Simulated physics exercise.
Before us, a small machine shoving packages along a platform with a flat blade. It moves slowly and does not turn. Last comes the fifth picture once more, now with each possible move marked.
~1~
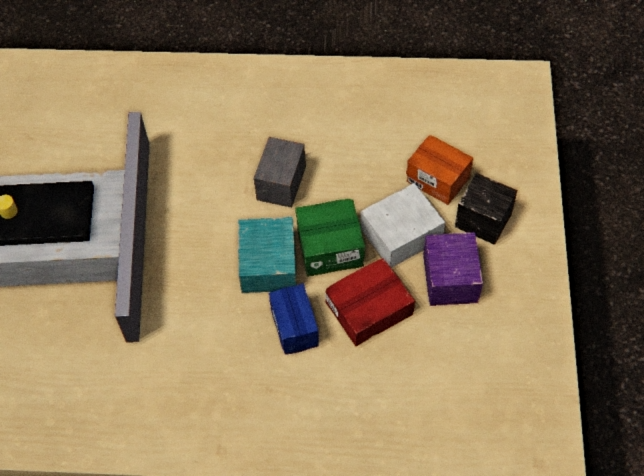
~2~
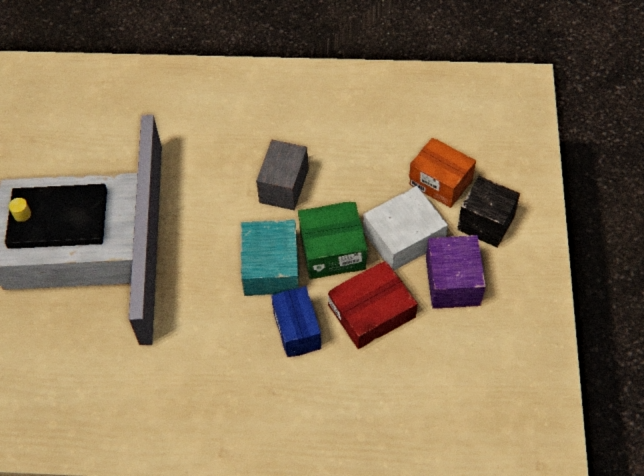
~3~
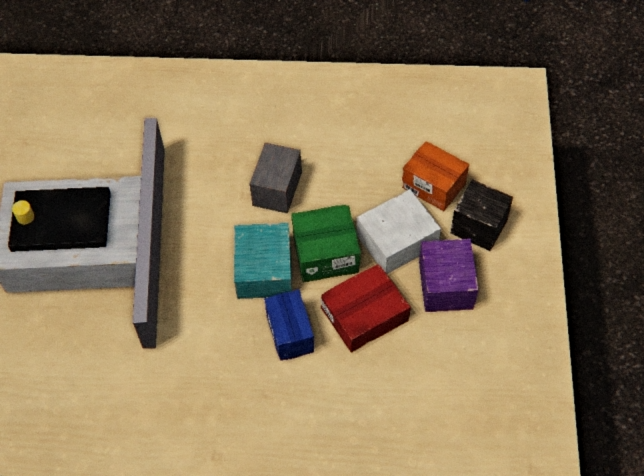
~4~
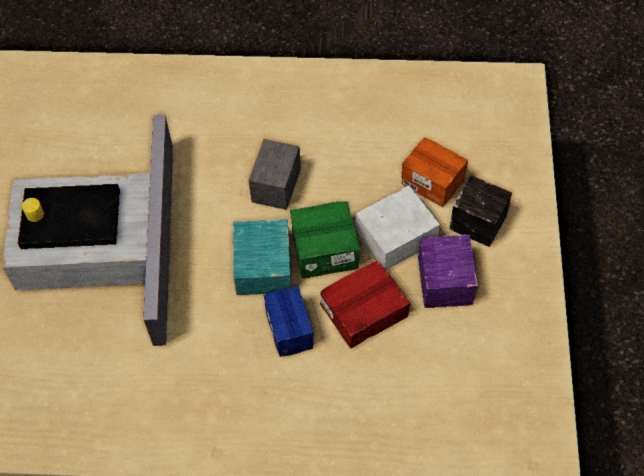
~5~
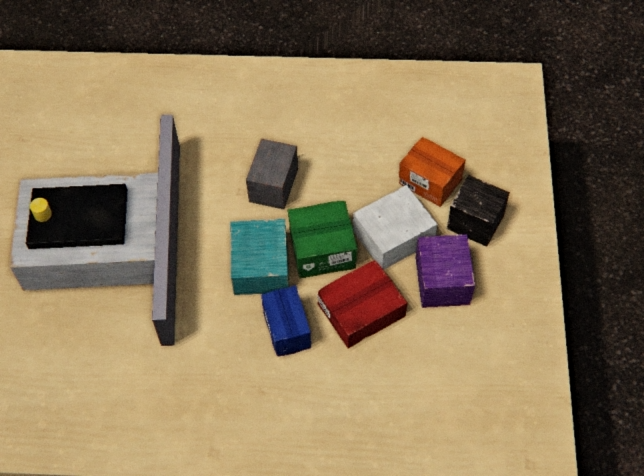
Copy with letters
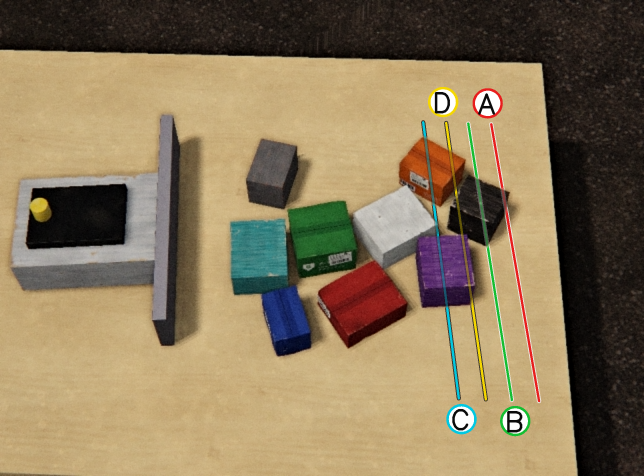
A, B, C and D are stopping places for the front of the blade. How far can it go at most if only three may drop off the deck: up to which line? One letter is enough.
Line D.
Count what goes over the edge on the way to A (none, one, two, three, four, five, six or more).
By then, six or more.
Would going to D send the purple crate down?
By then, yes.
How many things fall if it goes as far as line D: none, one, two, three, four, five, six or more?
Three.
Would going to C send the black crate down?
Yes.
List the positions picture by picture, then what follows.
The first picture shows black crate (486, 209); grey crate (281, 172); turquoise crate (267, 255).
The second picture shows robot (64, 215); orange parcel (441, 173).
The third picture shows robot (68, 217); green parcel (325, 243).
The fourth picture shows robot (77, 215); blue parcel (289, 322).
The fifth picture shows robot (85, 215); black crate (478, 211); grey crate (273, 174); turquoise crate (259, 257).
On the marked copy, A at (513, 251); B at (488, 250); C at (440, 249); D at (464, 249).
With D. Early on, robot (193, 218); black crate (489, 209); purple crate (449, 275).
Further on, robot (302, 221); black crate (578, 194); white crate (530, 218).
At the end, robot (385, 224); purple crate over the edge; black crate over the edge; three fallen.
As for the rest, A drops six; B drops five; C is within the limit but short.
